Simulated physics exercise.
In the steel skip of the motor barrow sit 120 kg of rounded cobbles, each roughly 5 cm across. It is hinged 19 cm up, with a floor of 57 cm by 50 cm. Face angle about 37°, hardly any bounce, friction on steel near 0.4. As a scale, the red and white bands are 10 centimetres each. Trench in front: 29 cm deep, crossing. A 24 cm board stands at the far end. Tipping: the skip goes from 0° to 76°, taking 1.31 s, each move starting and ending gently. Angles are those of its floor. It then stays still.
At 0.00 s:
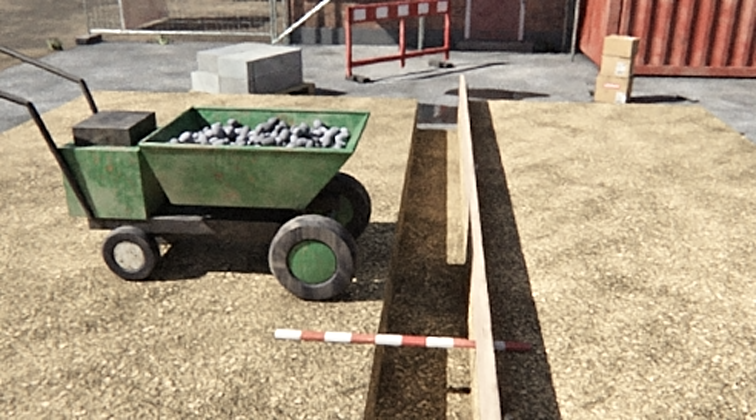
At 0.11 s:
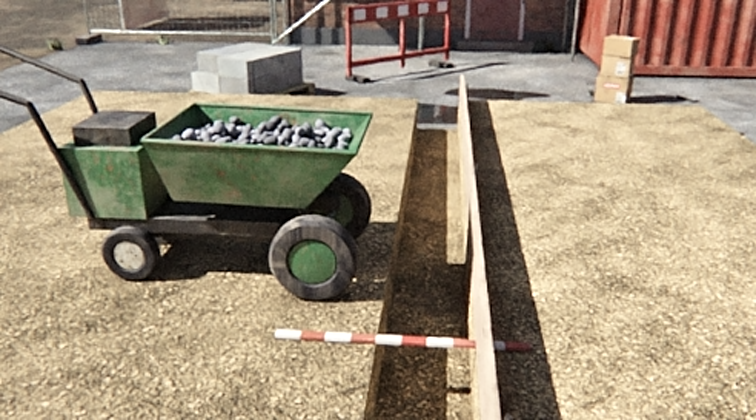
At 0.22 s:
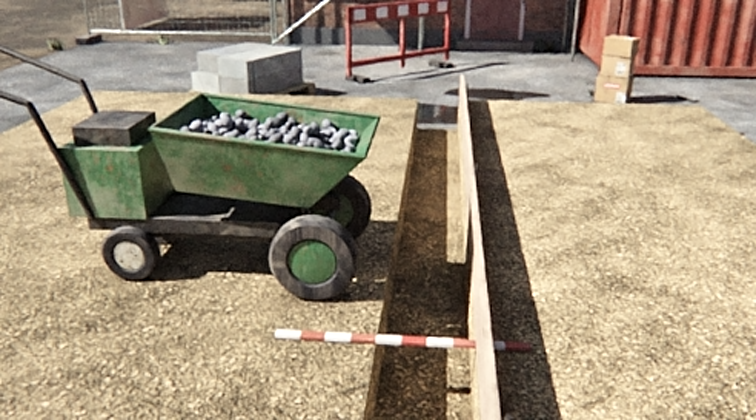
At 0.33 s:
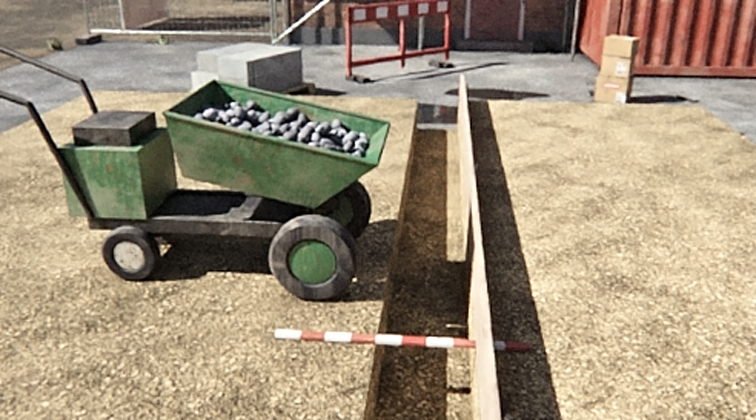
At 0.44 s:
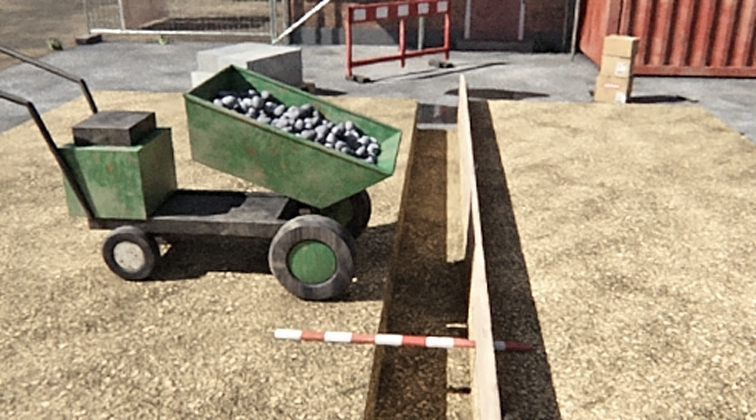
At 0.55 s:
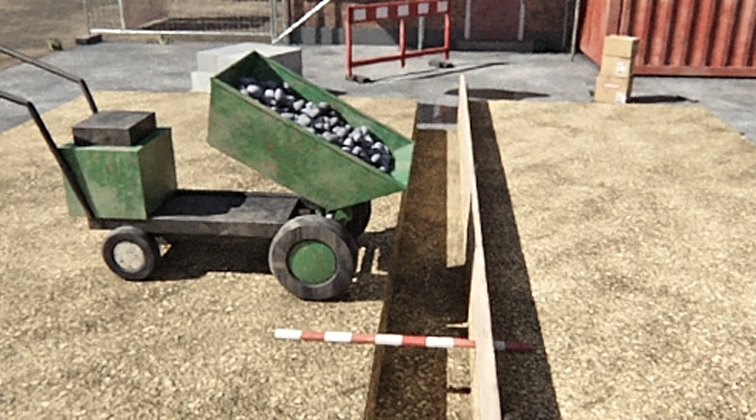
The clip opens on a green motor barrow standing on gravel beside a narrow trench, its level skip filled with rounded grey stones. The skip's left end begins to rise gently, then lifts further, tilting the skip steeply toward the trench while the stones shift with it and the wheels stay still.
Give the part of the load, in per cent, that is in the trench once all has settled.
Close to 90 in a hundred.
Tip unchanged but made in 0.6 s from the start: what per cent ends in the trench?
About 70 percent, I'd say.
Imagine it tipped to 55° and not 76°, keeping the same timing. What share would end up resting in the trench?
Roughly 50 percent.
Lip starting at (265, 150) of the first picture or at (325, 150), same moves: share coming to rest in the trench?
First place: Near 95%; second place: Near 100%.
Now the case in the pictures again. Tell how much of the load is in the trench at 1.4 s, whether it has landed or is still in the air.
Roughly 40 percent of the load.
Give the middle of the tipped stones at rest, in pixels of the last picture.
Somewhere near pixel (442, 313).
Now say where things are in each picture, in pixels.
In the first frame, the skip is at 0°, its lip at (353, 152); the top of the load is at (283, 130).
In the second frame, the skip is at 2°, its lip at (357, 153); the top of the load is at (285, 129); the stones move at 0.2 m/s on average.
The third frame shows lip at (365, 157), floor tilted 6°, highest stones at (261, 124); the stones move at 0.4 m/s on average.
In the fourth frame, the skip is at 12°, its lip at (378, 164); the top of the load is at (225, 112); the stones move at 0.6 m/s on average.
The fifth frame shows lip at (393, 175), floor tilted 20°, highest stones at (237, 100); the stones move at 0.7 m/s on average.
The sixth frame shows lip at (407, 189), floor tilted 29°, highest stones at (253, 86); the stones move at 0.7 m/s on average.
After 1.0 s the floor is at 64°; 99 % in the skip, 1 % in the trench; the foremost stones are at (448, 225).
After 1.4 s the floor is at 76°; 55 % in the skip, 38 % in the trench, 7 % past the trench; the foremost stones are at (551, 273).
After 1.8 s the floor is at 76°; 25 % in the skip, 66 % in the trench, 10 % past the trench; the foremost stones are at (616, 288).
After 3.7 s the floor is at 76°; 0 % in the skip, 90 % in the trench, 10 % past the trench; the foremost stones are at (630, 281).
